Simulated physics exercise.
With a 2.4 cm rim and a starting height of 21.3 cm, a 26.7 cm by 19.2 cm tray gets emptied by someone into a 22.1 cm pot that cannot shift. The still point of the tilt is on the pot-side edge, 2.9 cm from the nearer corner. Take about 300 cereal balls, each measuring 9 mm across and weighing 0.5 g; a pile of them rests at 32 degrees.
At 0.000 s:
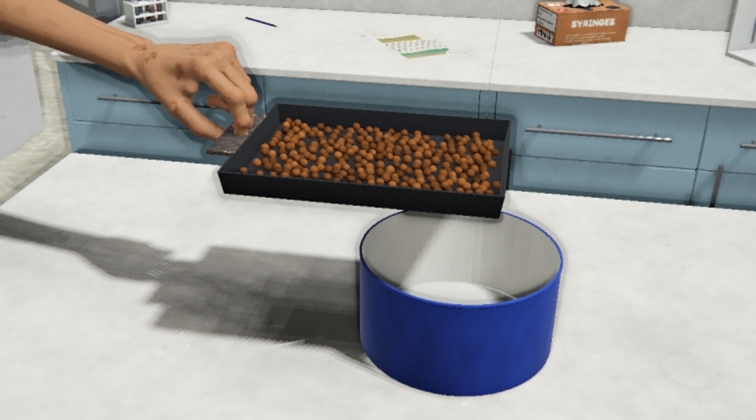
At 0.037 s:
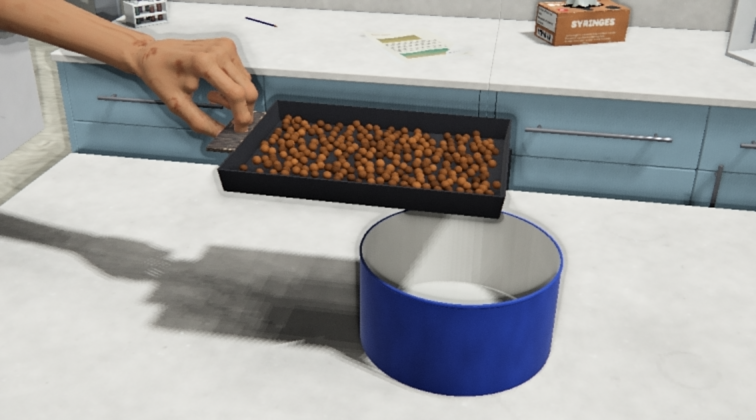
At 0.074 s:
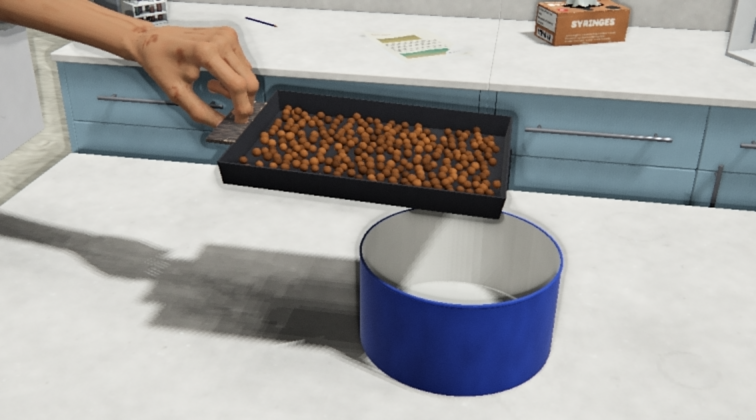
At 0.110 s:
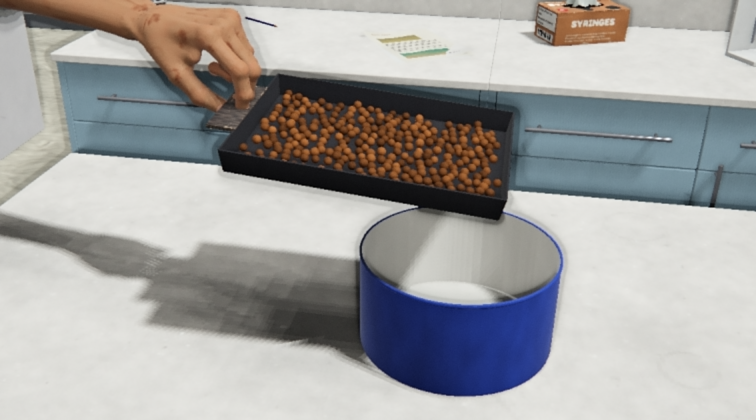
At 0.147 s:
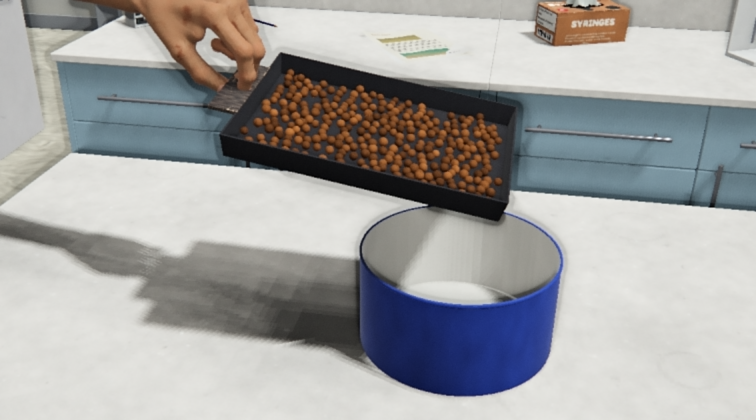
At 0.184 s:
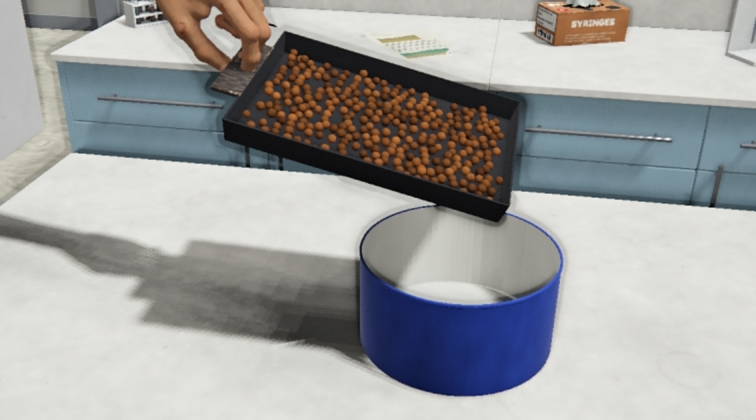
In a lab, a hand tilts a black tray of brown balls rightward above a blue pot.
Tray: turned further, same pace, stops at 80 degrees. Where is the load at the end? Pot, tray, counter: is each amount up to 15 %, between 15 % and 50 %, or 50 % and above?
Pot: Up to 15 %; tray: Between 15 % and 50 %; counter: 50 % and above.
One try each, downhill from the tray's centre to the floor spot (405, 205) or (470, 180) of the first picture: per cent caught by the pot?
I'd put it at roughly 0 per cent for the first tilt and roughly 5 per cent for the second.
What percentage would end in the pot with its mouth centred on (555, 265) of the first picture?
Share in pot at that spot: Some 30 in a hundred.
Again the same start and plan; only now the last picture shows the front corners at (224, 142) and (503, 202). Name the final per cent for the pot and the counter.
Pot 0; counter 80.
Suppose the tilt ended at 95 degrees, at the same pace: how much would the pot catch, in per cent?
In that case some 0 per cent.
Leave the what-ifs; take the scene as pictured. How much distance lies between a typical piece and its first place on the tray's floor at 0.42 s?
By then it sits near 3 cm from where it began.
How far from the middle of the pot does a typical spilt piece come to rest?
About 22 centimetres.
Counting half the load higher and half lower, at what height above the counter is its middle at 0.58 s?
About 30 cm.
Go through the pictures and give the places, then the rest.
In the first frame, tray tilt 0 degrees, front corners at (223, 170) and (500, 194); middle of the pieces at (379, 158); pot at (460, 249).
In the second frame, tray tilt 1 degrees, front corners at (223, 168) and (501, 195); middle of the pieces at (379, 156).
In the third frame, tray tilt 3 degrees, front corners at (223, 160) and (502, 196), lowest corner right front; middle of the pieces at (380, 151).
In the fourth frame, tray tilt 7 degrees, front corners at (223, 149) and (503, 197), lowest corner right front; middle of the pieces at (381, 143).
In the fifth frame, tray tilt 12 degrees, front corners at (225, 133) and (504, 200), lowest corner right front; middle of the pieces at (383, 132).
In the sixth frame, tray tilt 17 degrees, front corners at (228, 118) and (506, 202), lowest corner right front; middle of the pieces at (385, 122); pot at (460, 249). The tray's pace is about 135 degrees a second.
After 0.42 s, tilt 48 degrees; the tray holds 100 %, the pot 0 %.
After 0.58 s, tilt 70 degrees; the tray holds 100 %, the pot 0 %.
After 0.86 s, tilt 80 degrees; the tray holds 50 %, the pot 0 %.
In the end, at 2.4 s, pot 0 %, tray 25 %, counter 75 %.
